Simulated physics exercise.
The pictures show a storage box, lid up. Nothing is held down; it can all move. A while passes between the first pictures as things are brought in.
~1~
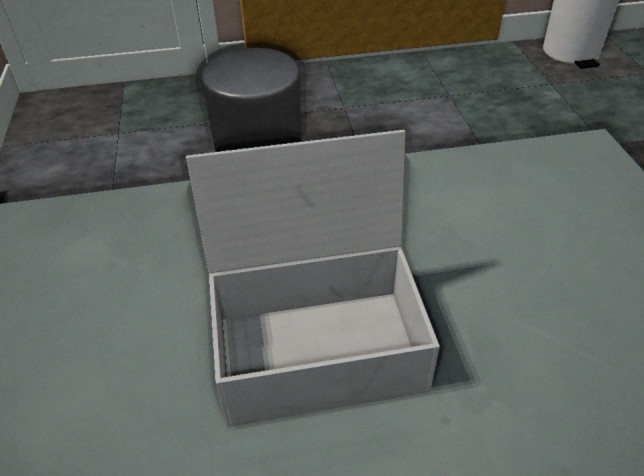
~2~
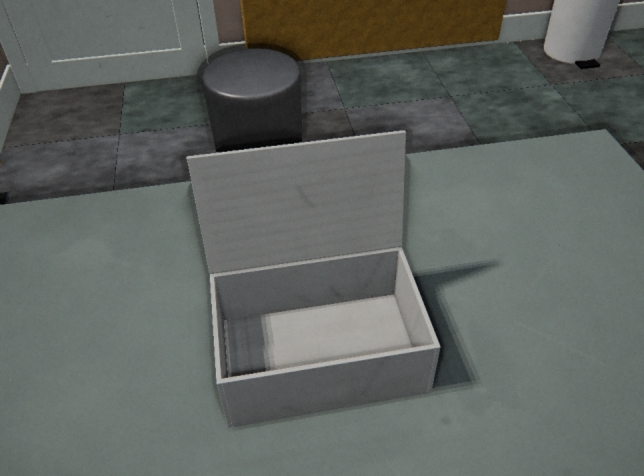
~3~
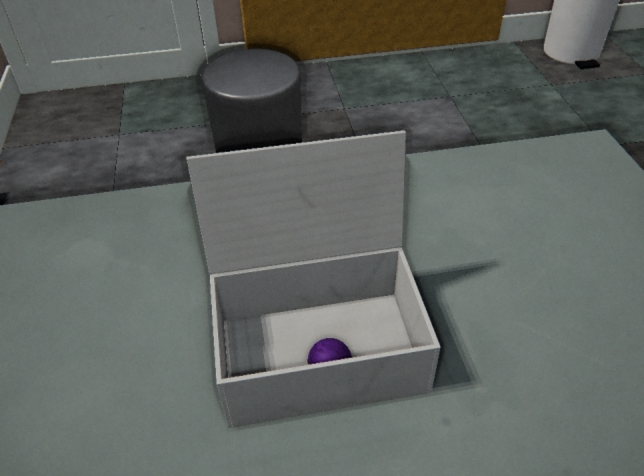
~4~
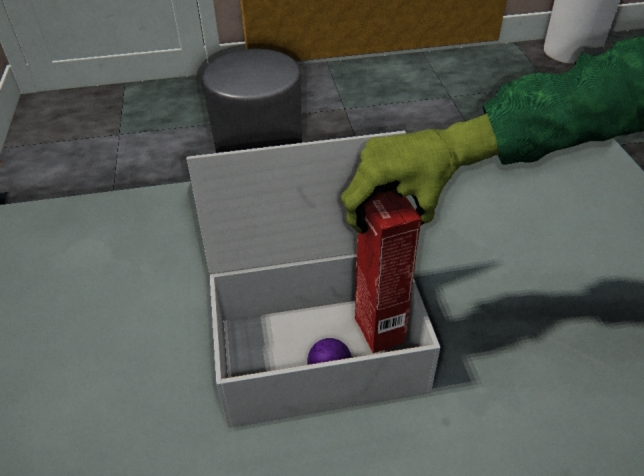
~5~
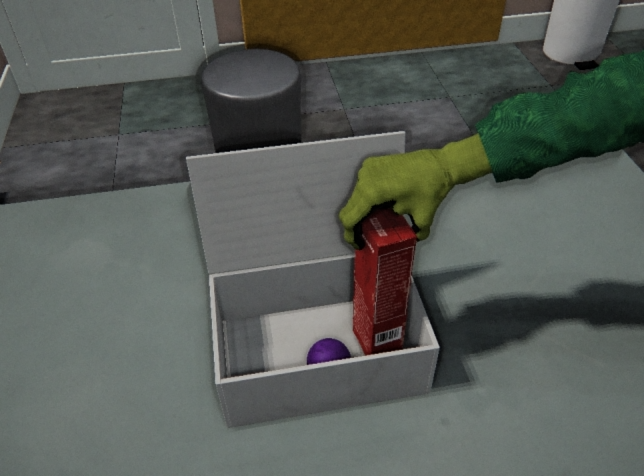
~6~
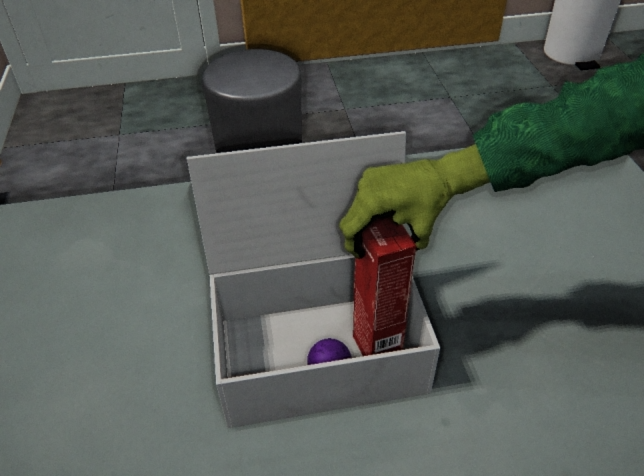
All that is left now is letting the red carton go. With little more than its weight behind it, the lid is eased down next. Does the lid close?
No.
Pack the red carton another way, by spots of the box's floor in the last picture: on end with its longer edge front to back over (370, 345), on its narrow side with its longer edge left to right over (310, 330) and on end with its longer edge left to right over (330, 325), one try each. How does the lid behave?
First, it stays ajar; second, it closes; third, it stays ajar.
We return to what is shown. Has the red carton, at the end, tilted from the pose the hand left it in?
Simply put, it gets tilted.
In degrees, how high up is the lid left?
Angle above rim: About 25°.
Then, 1.40 s on from there, lid 72° above the rim.
Then, 2.10 s on from there, lid 29° above the rim; red carton turned 39° from how it was put near (396, 323).
Then, 4.10 s on from there, lid 25° above the rim; red carton turned 52° from how it was put near (390, 316).
In the end, lid 25° above the rim; toppled in the box, red carton; purple ball unmoved. At the end, from the last picture's camera, red carton near (390, 316).
